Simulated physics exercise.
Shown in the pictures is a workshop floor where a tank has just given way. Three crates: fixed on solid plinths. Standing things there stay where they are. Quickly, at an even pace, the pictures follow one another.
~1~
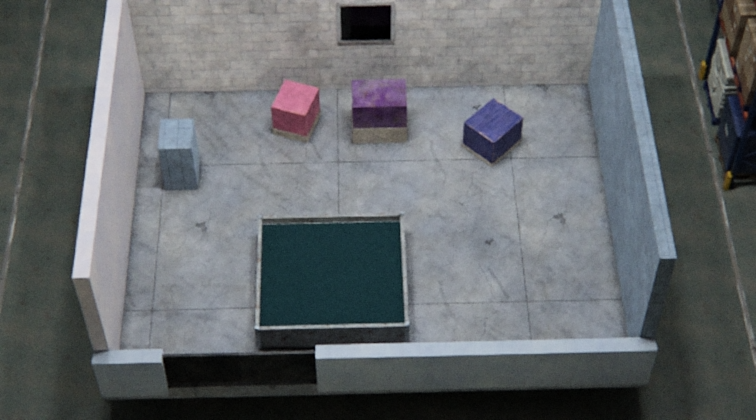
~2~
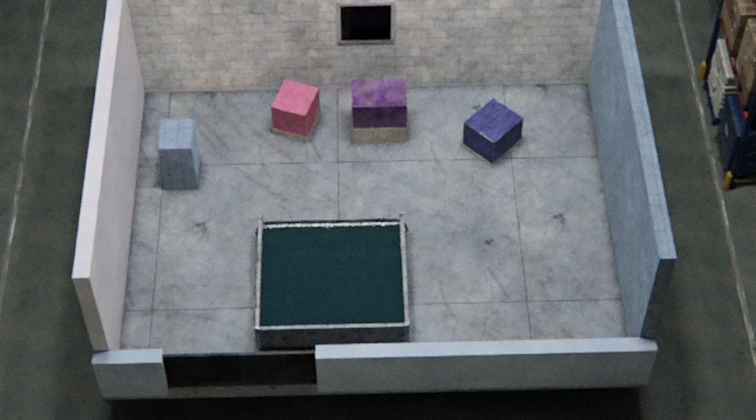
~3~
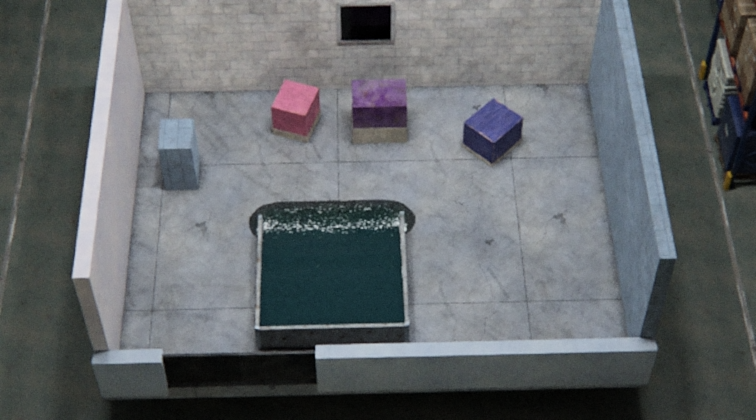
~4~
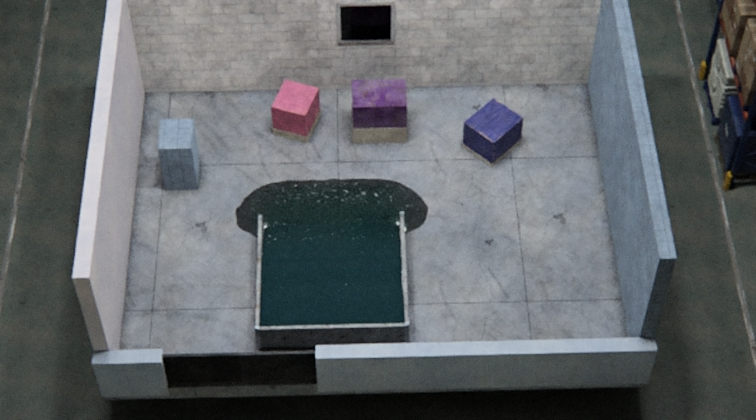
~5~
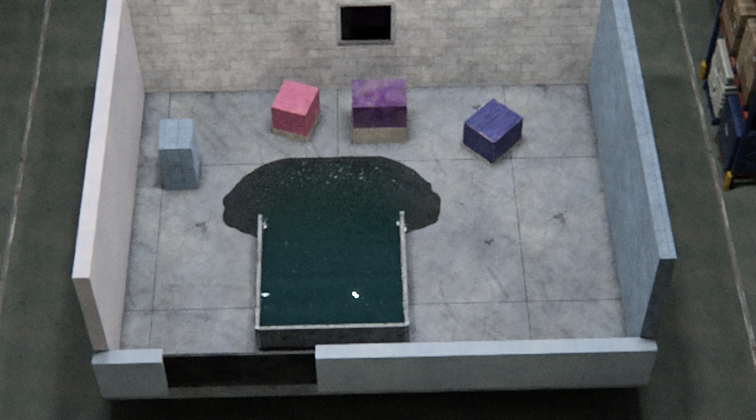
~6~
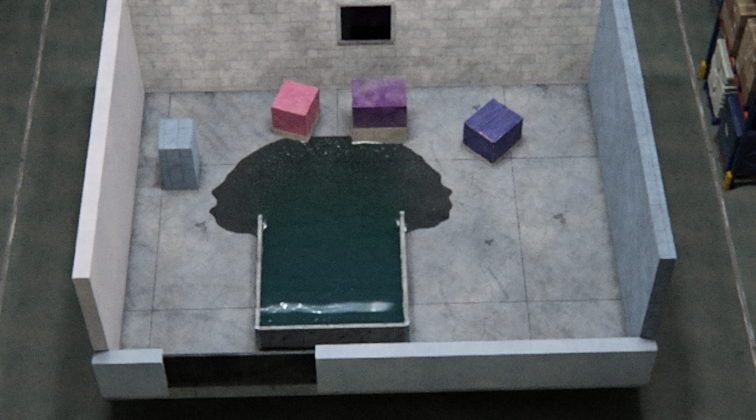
Dark green water lies still in an open tank on a walled floor, then pours out through the tank's far side. It spreads in a dark, rounded sheet toward the back wall, widening left and right until its front edge is at the purple crate's base, while the crates stay put.
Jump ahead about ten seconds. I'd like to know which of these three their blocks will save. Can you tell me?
Sure: The pink crate does get wet; the blue crate does get wet; the purple crate comes through dry.
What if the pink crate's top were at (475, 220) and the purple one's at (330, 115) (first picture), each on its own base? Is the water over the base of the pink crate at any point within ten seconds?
Result - the pink crate avoids the flood.
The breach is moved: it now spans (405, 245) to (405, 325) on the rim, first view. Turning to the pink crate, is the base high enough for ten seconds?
Result - pink crate: Untouched.
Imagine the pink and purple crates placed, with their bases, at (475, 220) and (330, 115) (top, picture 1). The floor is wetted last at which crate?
My pick is the pink crate.
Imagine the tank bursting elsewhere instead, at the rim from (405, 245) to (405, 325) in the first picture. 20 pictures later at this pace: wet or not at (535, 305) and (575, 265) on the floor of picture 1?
Submerged, submerged.
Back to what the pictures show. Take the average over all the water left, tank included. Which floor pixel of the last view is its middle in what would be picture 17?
I reckon somewhere around (333, 208).
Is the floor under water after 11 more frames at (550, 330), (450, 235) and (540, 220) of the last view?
In that order: Free of water, not flooded, dry.
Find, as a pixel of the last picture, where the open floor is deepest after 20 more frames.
My finger goes to (155, 99).
A moment on, water covers 25 % of the floor; the pink crate water round its plinth, the blue crate water round its plinth, the purple crate water round its plinth.
Next, water covers 35 % of the floor; the pink crate water round its plinth, the blue crate water round its plinth, the purple crate water round its plinth.
Then, water covers 50 % of the floor; the pink crate water round its plinth, the blue crate water round its plinth, the purple crate water round its plinth.
Later, water covers 80 % of the floor; the pink crate water round its plinth, the blue crate water round its plinth, the purple crate water round its plinth.
In the end, water covers 100 % of the floor; the pink crate was topped, the blue crate was topped, the purple crate stayed above the water.
